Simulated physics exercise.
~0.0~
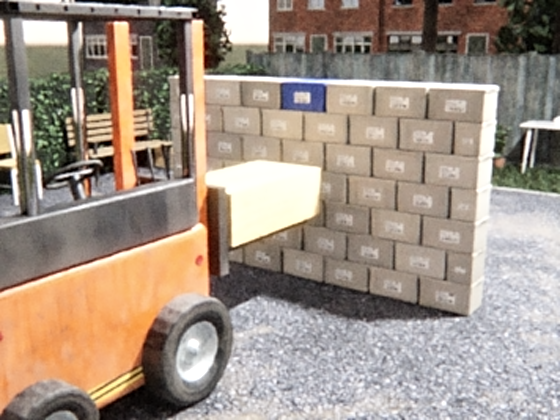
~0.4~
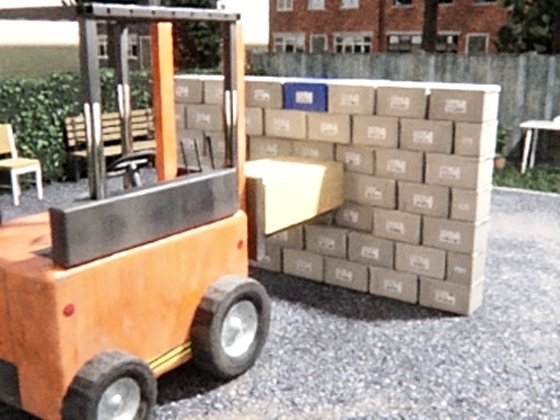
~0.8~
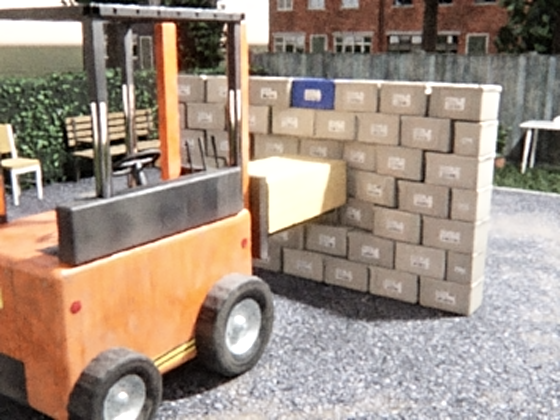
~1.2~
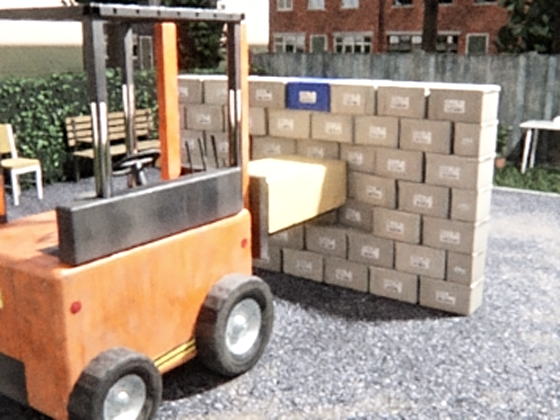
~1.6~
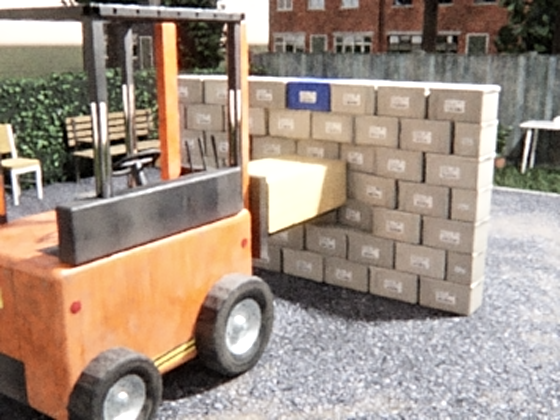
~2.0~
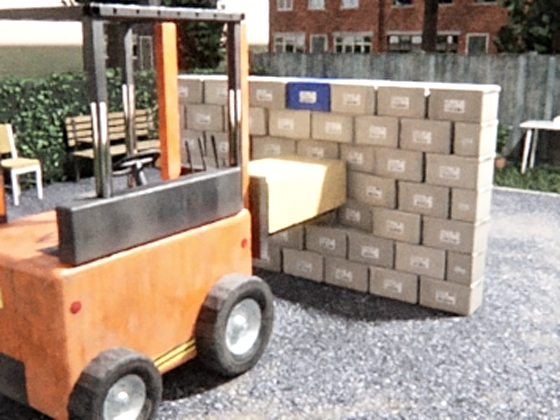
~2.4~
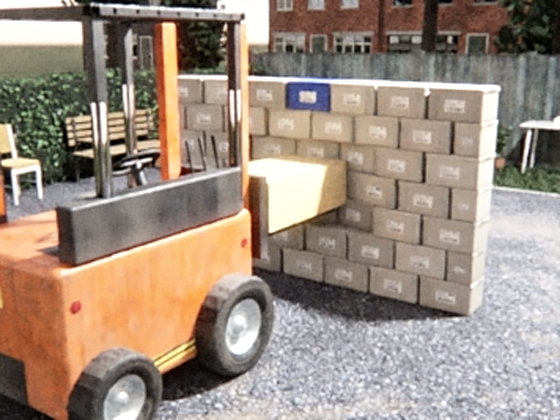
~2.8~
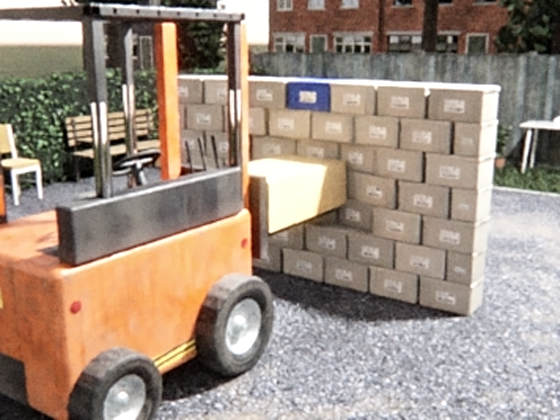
An orange forklift carrying a pale yellow crate rolls in from the left toward a free-standing wall of grey-brown boxes, stacked like bricks on a gravel yard. It moves to the right until the crate meets the face of the wall and presses into it. The boxes around the contact shift slightly, and the single blue box in the top row slides a little to the right, then settles back a touch. The forklift stops with its load still up against the wall. Nothing falls, and the whole stack stays standing, only slightly disturbed, as everything comes to rest.
